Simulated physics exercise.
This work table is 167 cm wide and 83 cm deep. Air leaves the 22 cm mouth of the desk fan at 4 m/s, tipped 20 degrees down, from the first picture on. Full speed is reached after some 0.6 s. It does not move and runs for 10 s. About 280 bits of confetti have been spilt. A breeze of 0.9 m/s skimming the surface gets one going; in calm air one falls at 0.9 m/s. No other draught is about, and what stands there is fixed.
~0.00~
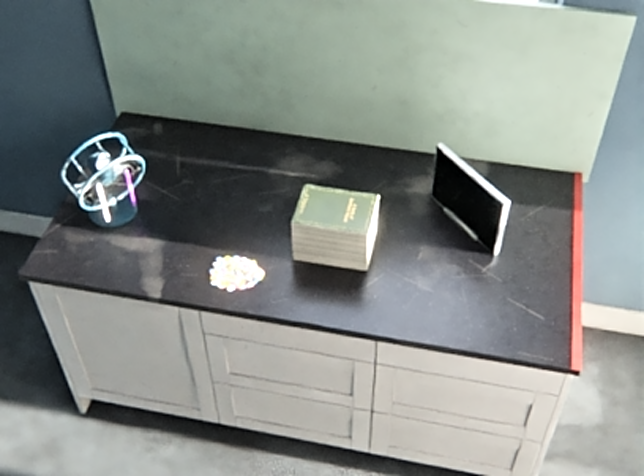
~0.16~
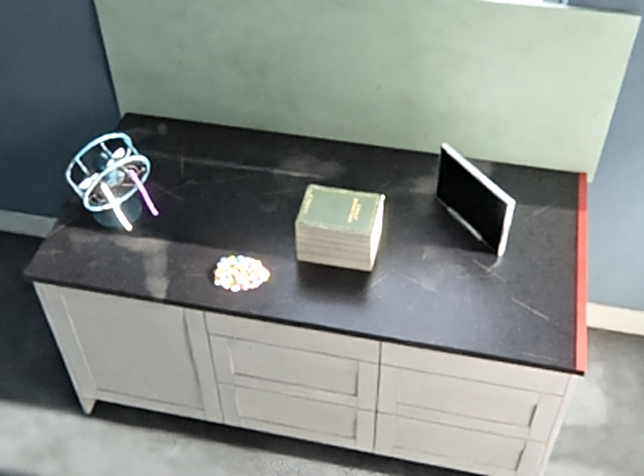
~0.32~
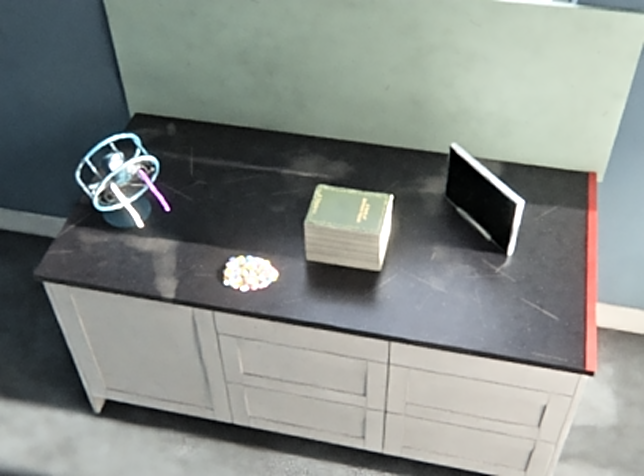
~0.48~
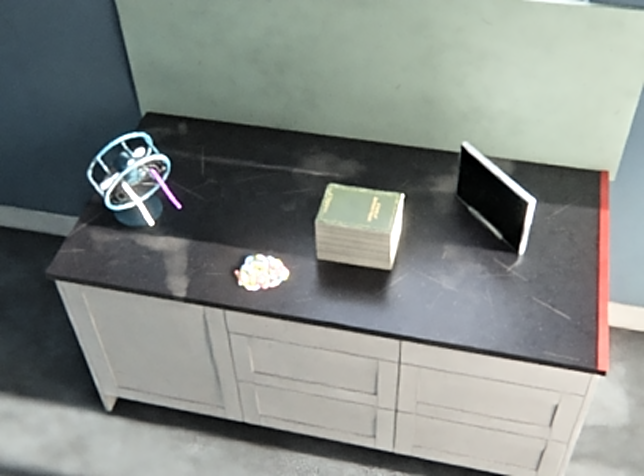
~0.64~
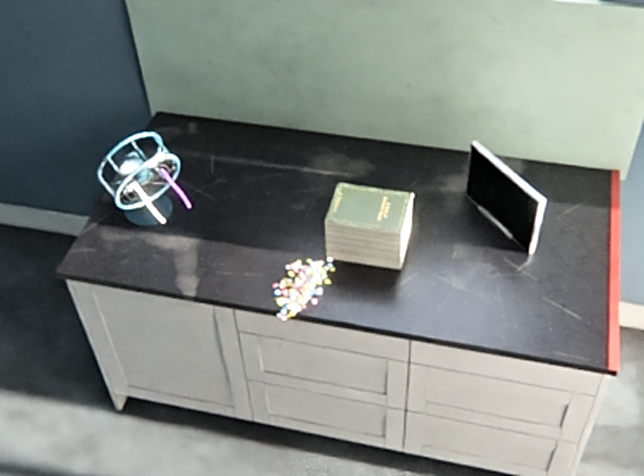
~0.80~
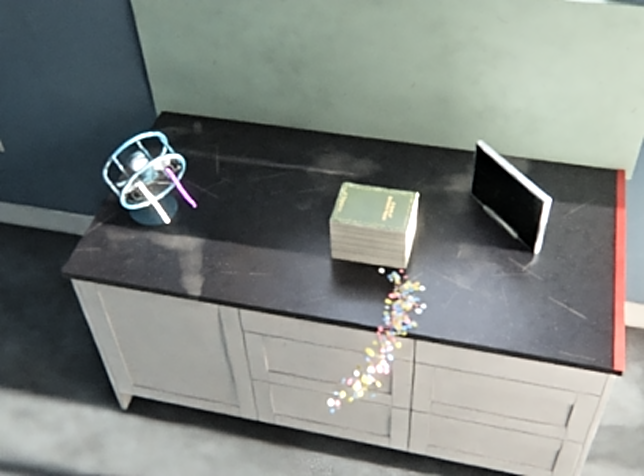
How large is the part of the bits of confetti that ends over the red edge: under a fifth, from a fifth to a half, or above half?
By then from a fifth to a half are over the red edge.
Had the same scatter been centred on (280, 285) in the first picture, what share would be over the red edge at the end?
Then about 40 %.
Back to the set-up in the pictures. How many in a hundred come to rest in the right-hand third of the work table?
Some 1 per cent.
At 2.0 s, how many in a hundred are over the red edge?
Some 15 per cent.
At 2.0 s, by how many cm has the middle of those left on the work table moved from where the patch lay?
About 90 cm.
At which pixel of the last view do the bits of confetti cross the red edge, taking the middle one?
At about (625, 316).
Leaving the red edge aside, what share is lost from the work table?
Near 70 %.
After 2.0 s, 20 % are on the move or not yet settled, 15 % are over the red edge; the middle of those still in play is near (586, 295).
After 3.2 s, 4 % are on the move or not yet settled, 30 % are over the red edge.
After 5.5 s, 2 % are on the move or not yet settled, 31 % are over the red edge.
After 10.0 s, at the end, 32 % are over the red edge.
